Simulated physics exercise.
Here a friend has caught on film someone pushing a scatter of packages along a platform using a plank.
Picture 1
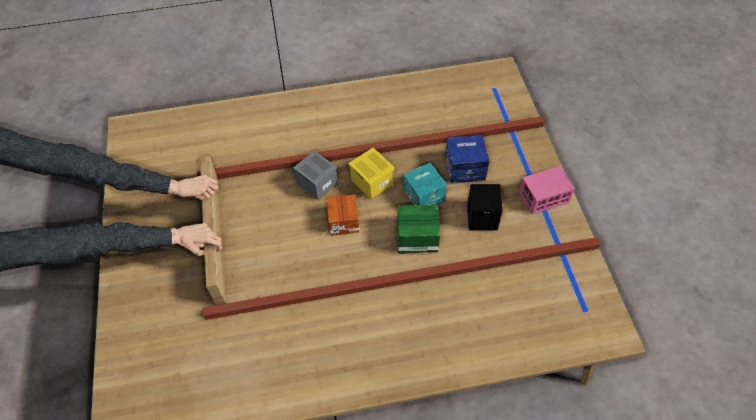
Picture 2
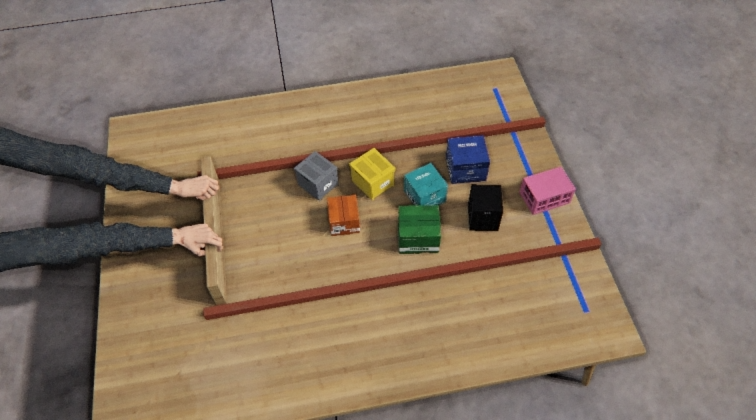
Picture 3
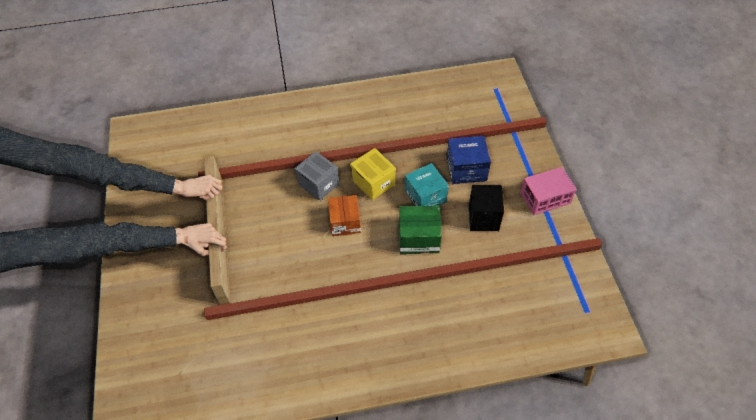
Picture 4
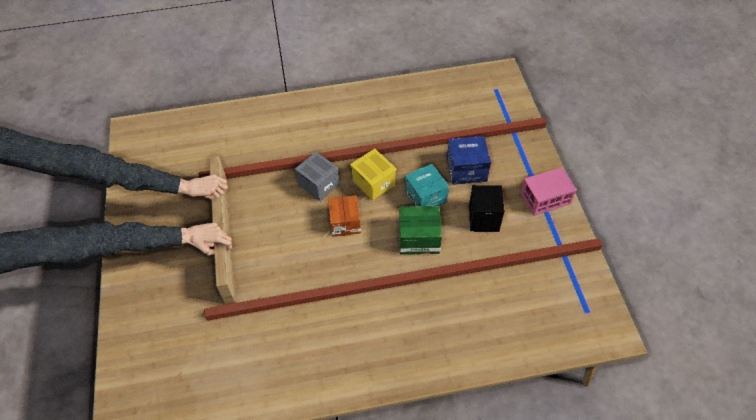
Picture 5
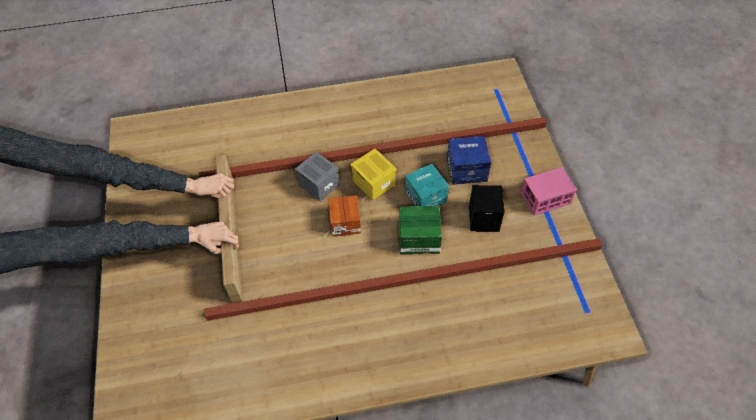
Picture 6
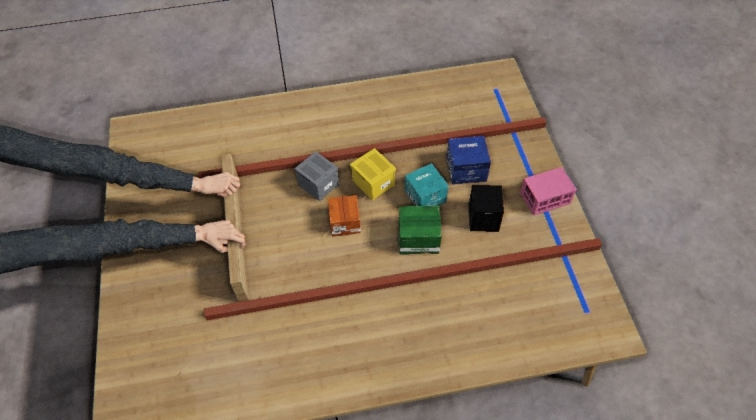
Two hands slide a wooden plank slightly right toward colorful crates that stay still on a table.
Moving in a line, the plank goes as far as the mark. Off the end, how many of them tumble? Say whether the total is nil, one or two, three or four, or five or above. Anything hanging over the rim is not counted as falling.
The total is five or above.
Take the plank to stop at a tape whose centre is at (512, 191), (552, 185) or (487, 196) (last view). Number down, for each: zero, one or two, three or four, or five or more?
Going one by one, the answers are one to two, 5 or more and zero.
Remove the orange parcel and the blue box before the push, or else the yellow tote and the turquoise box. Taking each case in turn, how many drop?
3 in the first try, 3 in the second.
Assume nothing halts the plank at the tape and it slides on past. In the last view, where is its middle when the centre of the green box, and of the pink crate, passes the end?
Points: About (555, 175) and about (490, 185).
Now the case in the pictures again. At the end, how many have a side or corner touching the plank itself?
Result: 3 in all.
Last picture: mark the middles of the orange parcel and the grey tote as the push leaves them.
Close to (552, 180); the other close to (540, 149).
Early on, none off yet; pink crate at rest near (548, 191); black crate at rest near (486, 209); blue box at rest near (468, 160).
A while later, none off yet; pink crate at rest near (548, 191); black crate travelled a little near (504, 211); blue box travelled about its own width near (506, 154).
Finally, the number that fall off is five or more; lost, yellow tote, turquoise box, blue box, black crate and pink crate.
